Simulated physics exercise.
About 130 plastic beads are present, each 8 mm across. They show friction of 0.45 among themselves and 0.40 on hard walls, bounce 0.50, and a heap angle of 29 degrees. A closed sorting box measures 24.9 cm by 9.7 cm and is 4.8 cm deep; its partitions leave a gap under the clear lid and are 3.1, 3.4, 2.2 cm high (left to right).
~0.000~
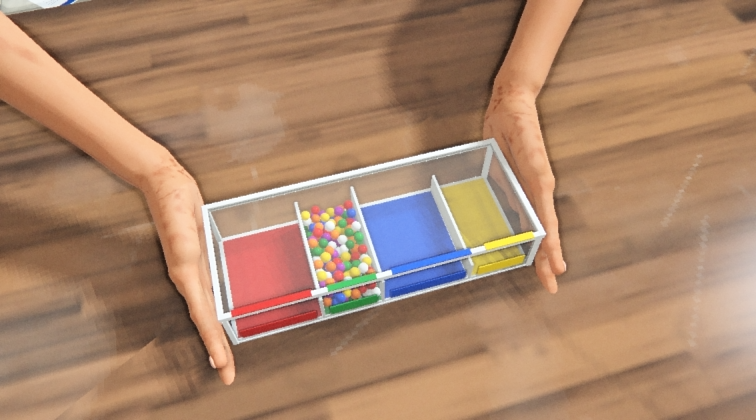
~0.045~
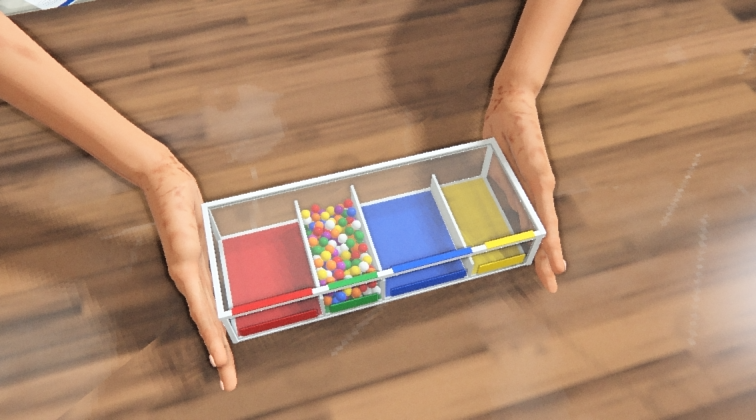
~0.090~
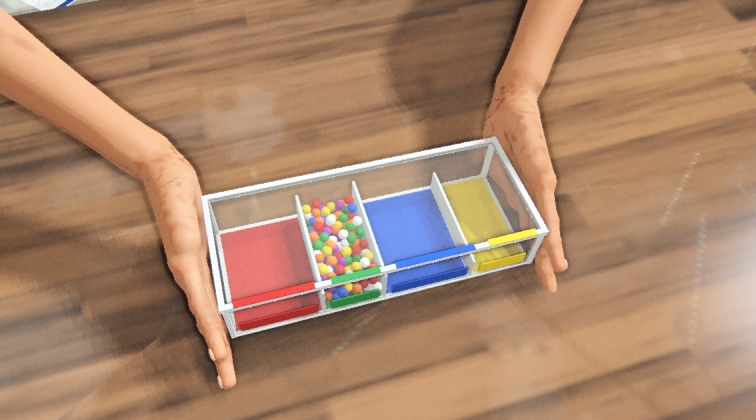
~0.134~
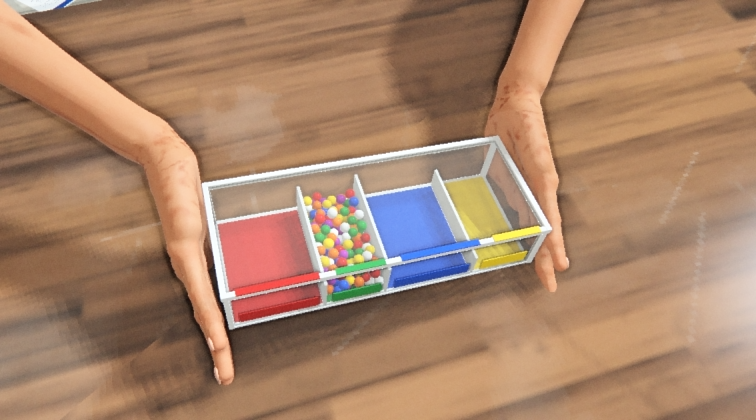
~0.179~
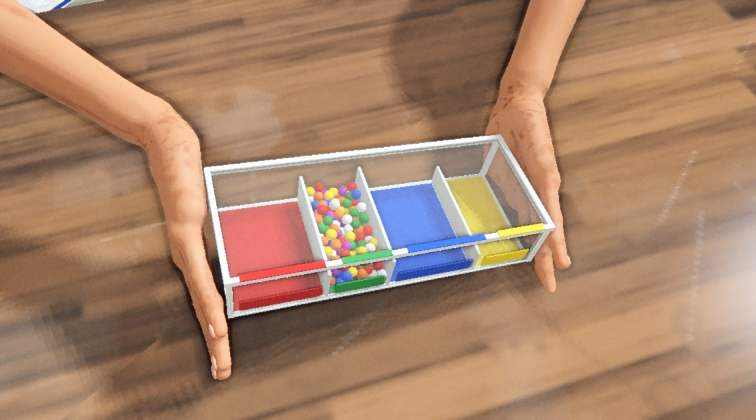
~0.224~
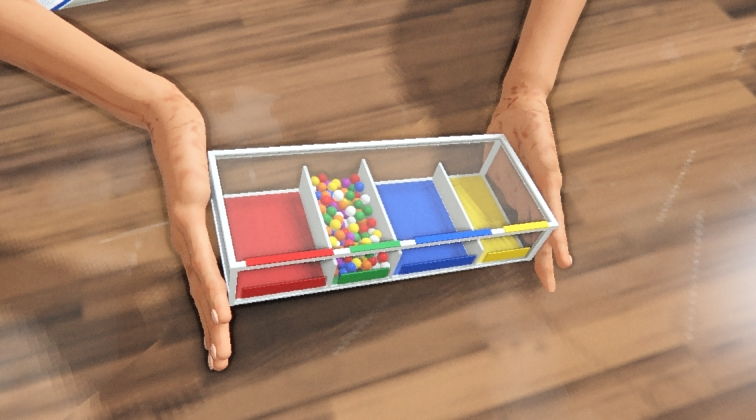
Two hands slightly tilt a clear-lidded box with colorful beads in its green section.
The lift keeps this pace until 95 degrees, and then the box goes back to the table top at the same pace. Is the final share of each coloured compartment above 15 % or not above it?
Red - not above; blue - not above; green - above; yellow - above.
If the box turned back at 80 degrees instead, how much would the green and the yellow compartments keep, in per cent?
Shares: Green 80, yellow 10, in per cent.
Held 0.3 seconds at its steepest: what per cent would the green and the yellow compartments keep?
Green keeps 65% and yellow keeps 35%.
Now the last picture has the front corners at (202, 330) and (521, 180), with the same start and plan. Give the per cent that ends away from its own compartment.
That would be some 55 in a hundred.
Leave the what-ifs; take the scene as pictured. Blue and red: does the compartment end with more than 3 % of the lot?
For blue, it does, for red, it does not.
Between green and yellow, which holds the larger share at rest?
The green compartment ends up with more.
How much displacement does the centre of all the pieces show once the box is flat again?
Roughly 4.0 cm.
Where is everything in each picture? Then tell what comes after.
Box tilt 0 degrees, front corners at (224, 315) and (538, 233); green 100 %, in the first picture.
Box tilt 1 degrees, front corners at (224, 314) and (539, 232), in the second picture.
Box tilt 3 degrees, front corners at (225, 307) and (541, 230), in the third picture.
Box tilt 7 degrees, front corners at (226, 295) and (544, 228), lowest corner right back, in the fourth picture.
Box tilt 11 degrees, front corners at (230, 280) and (547, 226), lowest corner right back, in the fifth picture.
Box tilt 15 degrees, front corners at (236, 264) and (551, 224), lowest corner right back; green 100 %. The box's pace is about 90 degrees a second, in the sixth picture.
Then, at 1.19 s, tilt 95 degrees; blue 5 %, green 90 %, yellow 5 %.
After 1.84 s, tilt 43 degrees; blue 10 %, green 70 %, yellow 20 %.
Then, at 2.53 s, tilt 0 degrees; blue 10 %, green 70 %, yellow 20 %.
In the end, at 3.1 s, red 0 %, blue 10 %, green 70 %, yellow 20 %.
